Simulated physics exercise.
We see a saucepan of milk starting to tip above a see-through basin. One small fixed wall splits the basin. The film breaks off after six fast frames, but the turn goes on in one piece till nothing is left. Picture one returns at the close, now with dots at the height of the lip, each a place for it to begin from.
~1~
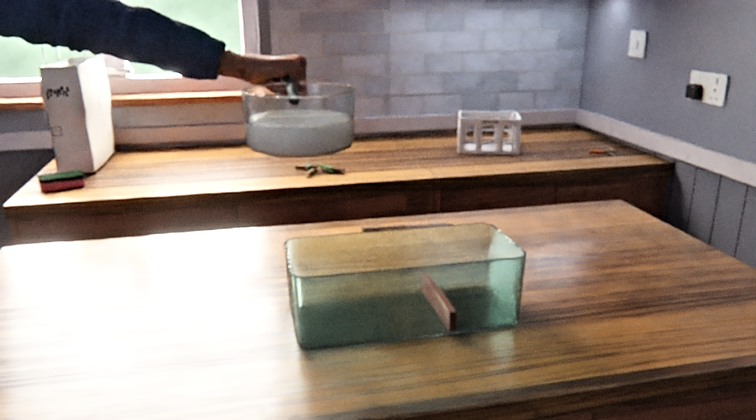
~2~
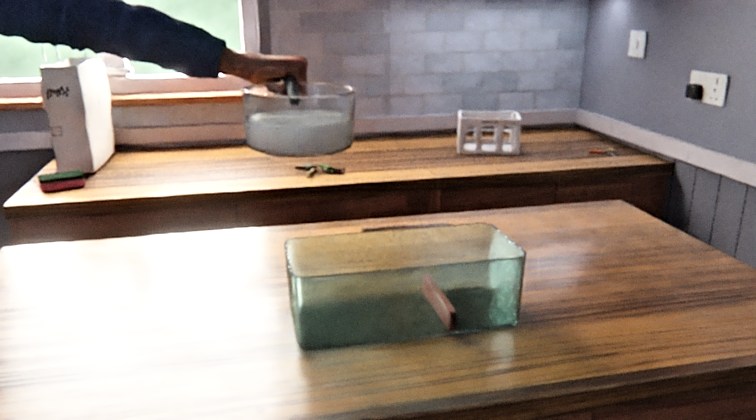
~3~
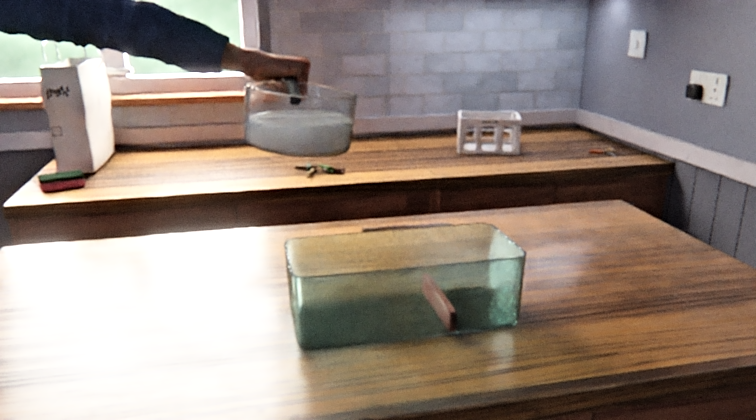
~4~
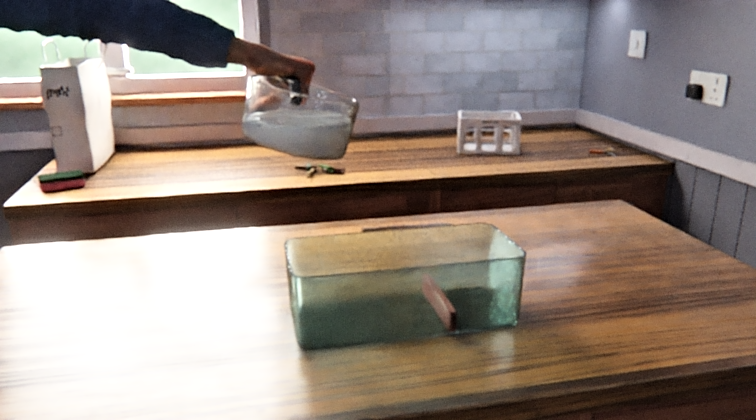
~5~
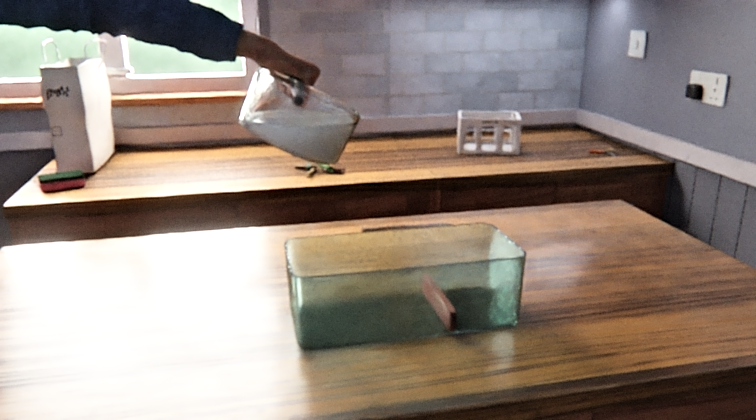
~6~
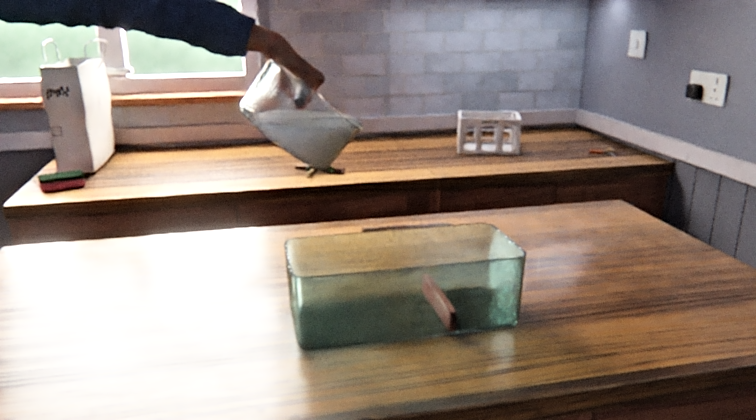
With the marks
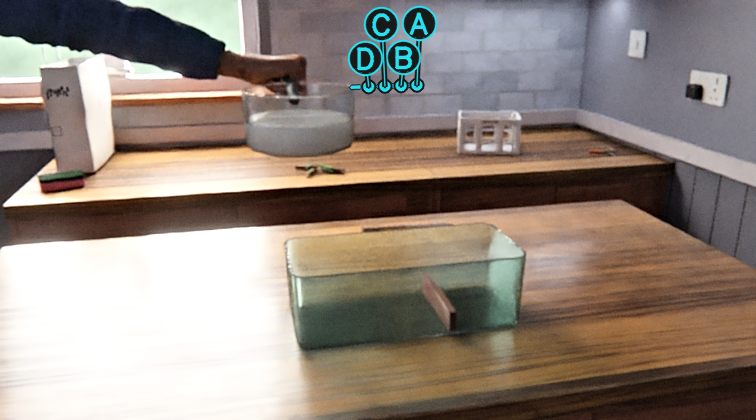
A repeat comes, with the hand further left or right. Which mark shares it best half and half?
Take B.
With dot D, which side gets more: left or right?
The left one.
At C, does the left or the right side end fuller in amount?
The left side.
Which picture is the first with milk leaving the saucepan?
In picture 6.
On the marked copy, A at (416, 85); B at (401, 85); C at (384, 86); D at (368, 86).
With A, about 31 % ends left of the wall and 67 % right of it.
With B, about 47 % ends left of the wall and 51 % right of it.
With C, about 74 % ends left of the wall and 25 % right of it.
With D, about 89 % ends left of the wall and 8 % right of it.
